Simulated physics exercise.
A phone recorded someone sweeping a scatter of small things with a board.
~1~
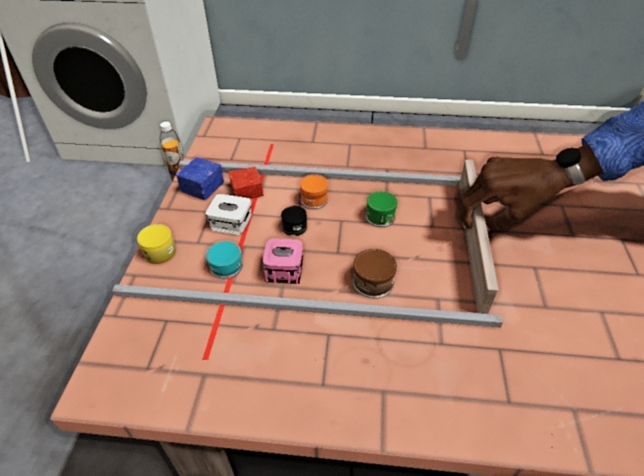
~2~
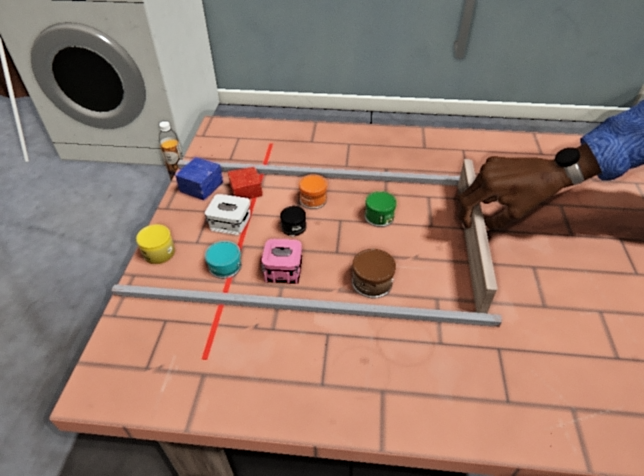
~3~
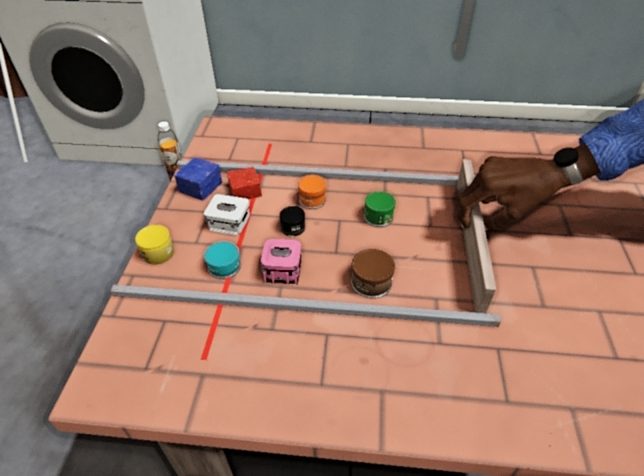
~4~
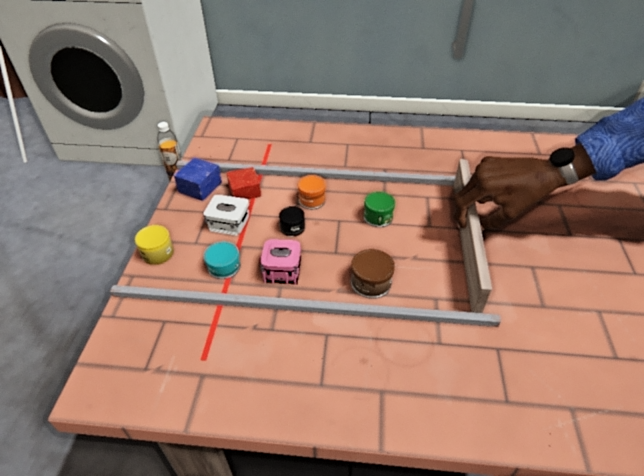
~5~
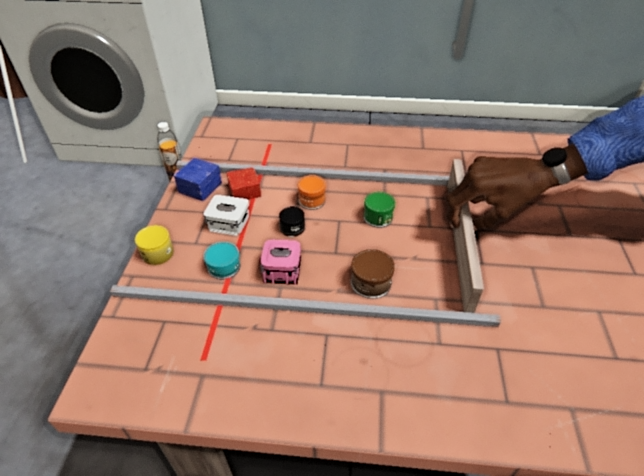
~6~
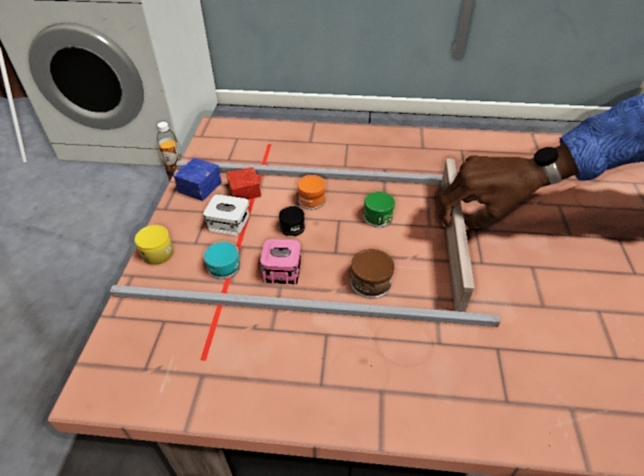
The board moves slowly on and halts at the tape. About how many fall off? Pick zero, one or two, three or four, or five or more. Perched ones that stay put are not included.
One or two fall off.
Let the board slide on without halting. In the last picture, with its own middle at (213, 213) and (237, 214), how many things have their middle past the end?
At the first place it's 3, at the second 1.
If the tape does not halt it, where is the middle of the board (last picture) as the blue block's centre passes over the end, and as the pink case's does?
About (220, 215), and about (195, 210) for the other.
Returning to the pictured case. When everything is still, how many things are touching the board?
4 in contact.
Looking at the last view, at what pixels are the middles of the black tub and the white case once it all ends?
One ends up near (230, 223) and the other near (199, 220).
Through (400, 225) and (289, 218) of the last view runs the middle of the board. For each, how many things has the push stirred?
At first I count 0, and then 6.
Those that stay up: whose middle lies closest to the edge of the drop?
The turquoise tin is foremost.
Soon after, none off yet; yellow tub at rest near (155, 245); blue block at rest near (198, 179); white case at rest near (228, 215).
In the end, the number that fall off is one or two; gone, yellow tub.
